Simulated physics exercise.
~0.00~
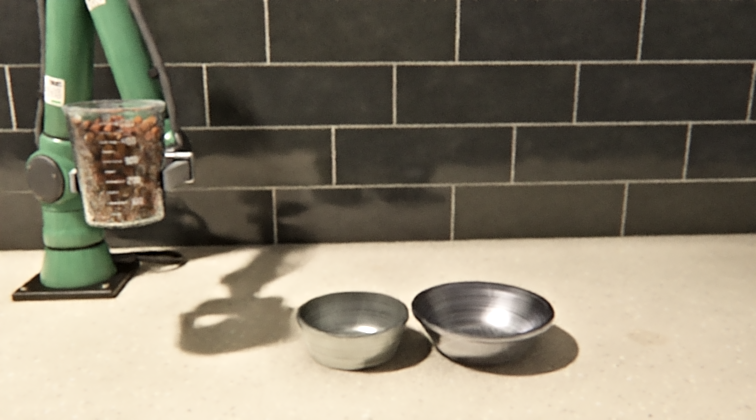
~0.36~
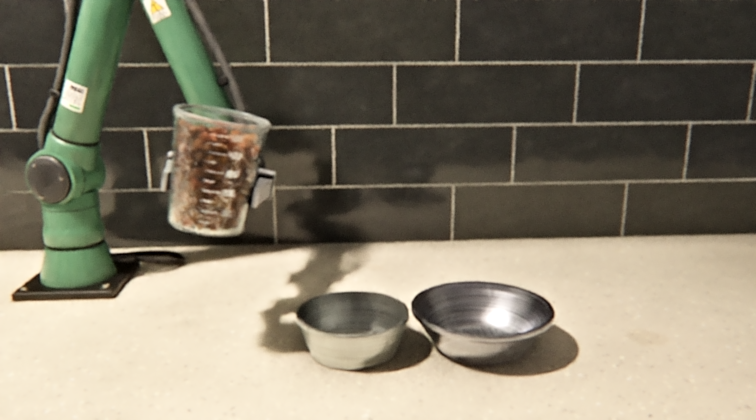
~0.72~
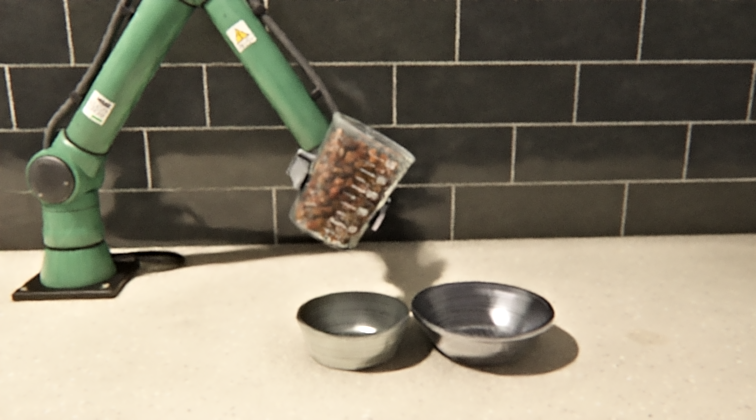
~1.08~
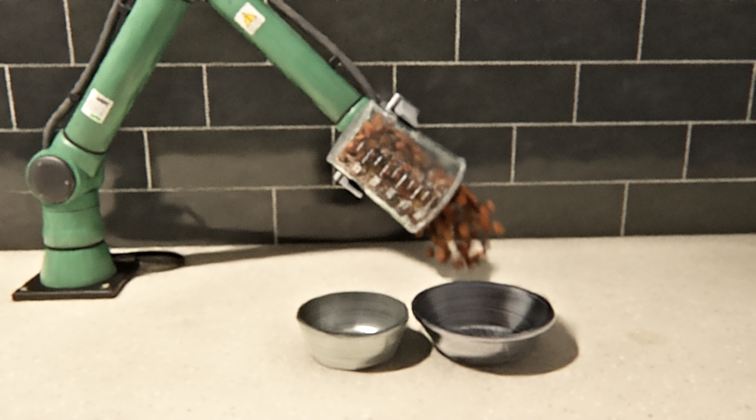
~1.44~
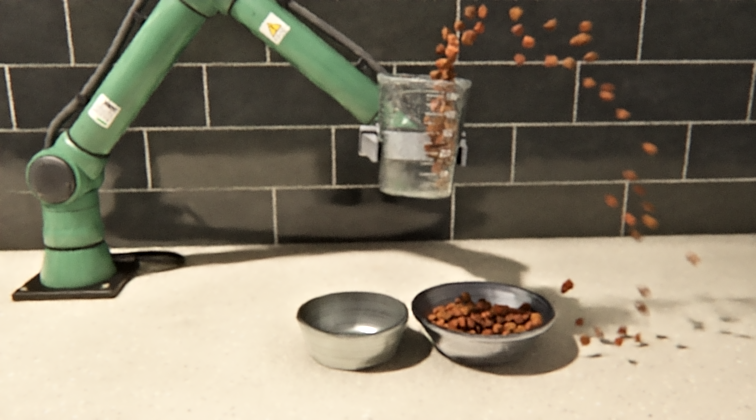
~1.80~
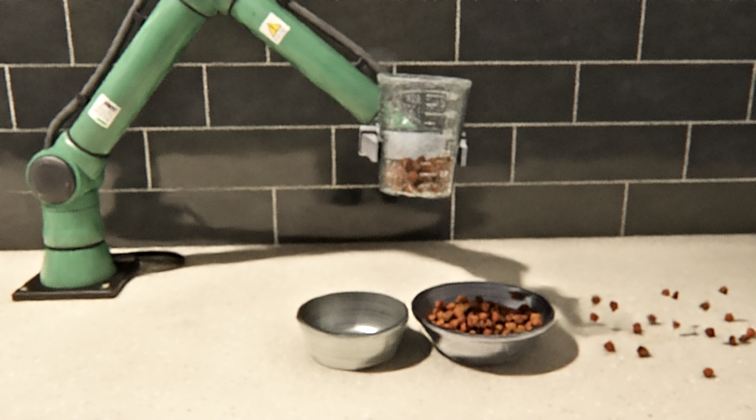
A green robot arm at the left holds a clear beaker full of reddish-brown pellets above a pale countertop, seen from the front against a dark tiled wall. Two grey metal bowls sit side by side near the middle. The arm swings the beaker right, tilting it until pellets tumble from its mouth toward the right bowl. It then snaps upright, flinging pellets up and off to the right. At the end, the right bowl holds a heap, the left looks empty, some pellets remain in the beaker, and others lie scattered on the counter at the right.
